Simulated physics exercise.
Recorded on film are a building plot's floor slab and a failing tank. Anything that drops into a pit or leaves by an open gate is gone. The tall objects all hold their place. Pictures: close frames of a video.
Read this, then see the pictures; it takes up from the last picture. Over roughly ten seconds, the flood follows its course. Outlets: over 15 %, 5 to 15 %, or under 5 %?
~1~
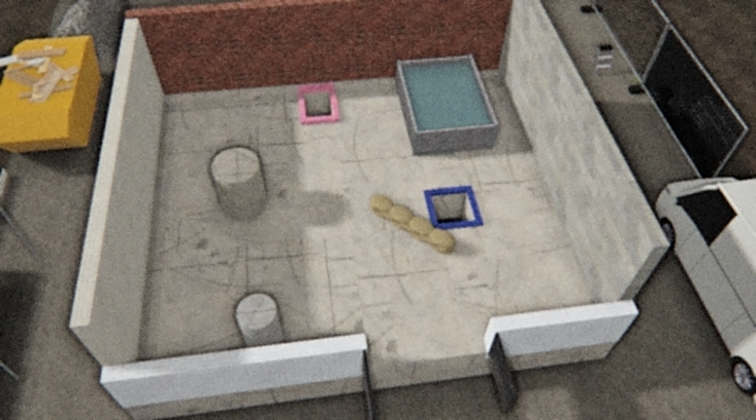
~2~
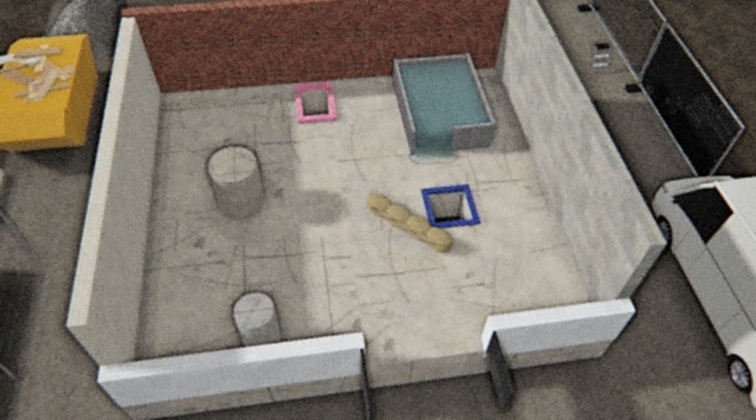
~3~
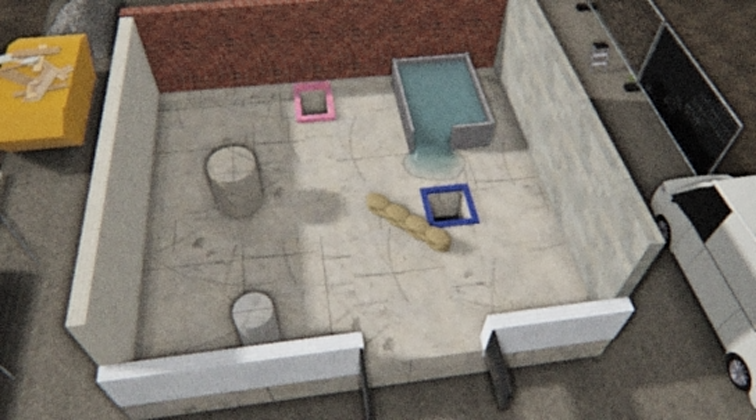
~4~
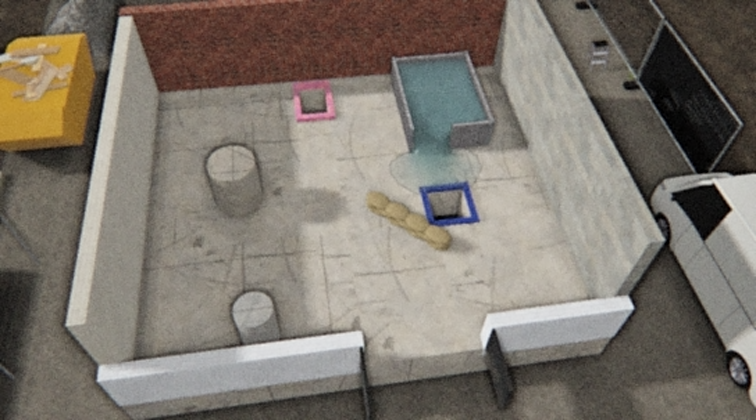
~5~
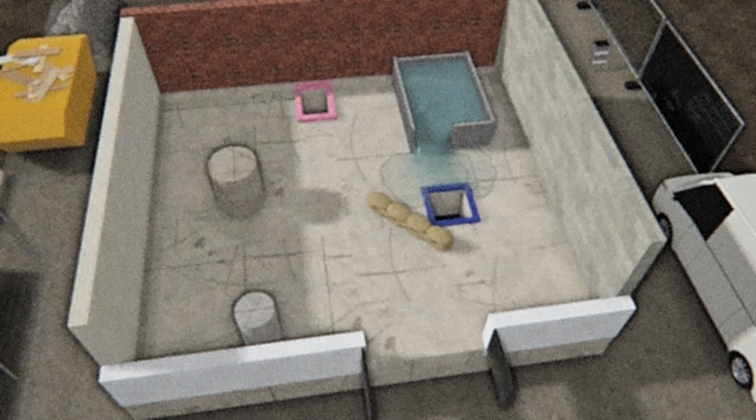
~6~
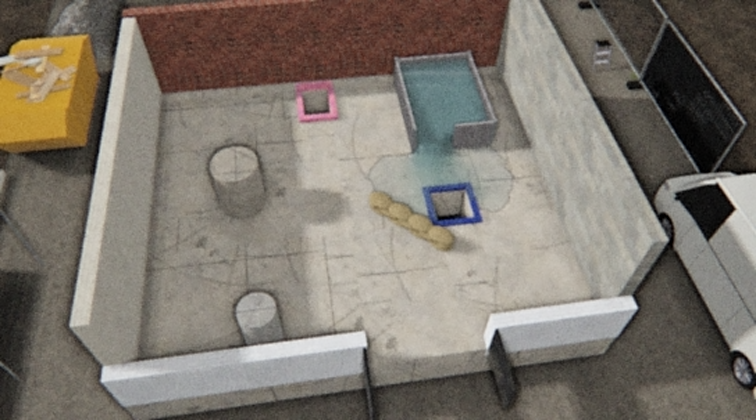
The gate ends up low - beneath five per cent, the pink pit ends up low - beneath five per cent, the blue pit ends up high - past fifteen per cent.
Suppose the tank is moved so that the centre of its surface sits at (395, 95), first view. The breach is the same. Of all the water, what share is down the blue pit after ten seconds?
Share in the blue pit - 30 in a hundred.
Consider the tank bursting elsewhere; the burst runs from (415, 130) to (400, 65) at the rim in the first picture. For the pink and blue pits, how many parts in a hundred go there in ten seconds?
Pink about 20 %, blue about 0 %.
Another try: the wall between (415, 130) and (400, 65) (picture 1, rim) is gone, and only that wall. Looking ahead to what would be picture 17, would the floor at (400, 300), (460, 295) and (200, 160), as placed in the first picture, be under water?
Result, in sequence: Untouched by the flood; untouched by the flood; inundated.
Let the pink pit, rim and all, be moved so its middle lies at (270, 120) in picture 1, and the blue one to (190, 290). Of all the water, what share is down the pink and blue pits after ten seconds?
For pink, 0 in a hundred; for blue, 0 in a hundred.
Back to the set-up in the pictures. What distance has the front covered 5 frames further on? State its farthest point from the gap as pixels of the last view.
The front tops out at about (552, 244).
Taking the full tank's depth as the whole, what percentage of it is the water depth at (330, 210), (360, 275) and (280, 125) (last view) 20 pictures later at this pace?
Around 2, 0 and 0 percent, in that order.
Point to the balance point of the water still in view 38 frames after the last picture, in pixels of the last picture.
It's close to (430, 164).
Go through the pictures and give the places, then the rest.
In the first picture, still water in the open tank at (445, 95).
In the second picture, water pours out at (433, 143) and has run to (452, 159).
In the third picture, water pours out at (431, 144) and has run to (456, 173).
In the fourth picture, water pours out at (431, 143) and has run to (468, 185).
In the fifth picture, water pours out at (432, 143) and has run to (411, 203).
In the sixth picture, the front is at (416, 220), out from the gap at (434, 143).
A moment on, water covers 10 % of the floor; the gate 0 %, the pink pit 0 %, the blue pit 7 %.
Next, water covers 20 % of the floor; the gate 0 %, the pink pit 0 %, the blue pit 15 %.
Then, water covers 25 % of the floor; the gate 0 %, the pink pit 0 %, the blue pit 24 %.
Later, water covers 40 % of the floor; the gate 0 %, the pink pit 0 %, the blue pit 34 %.
In the end, water covers 55 % of the floor; the gate 1 %, the pink pit 0 %, the blue pit 40 %.
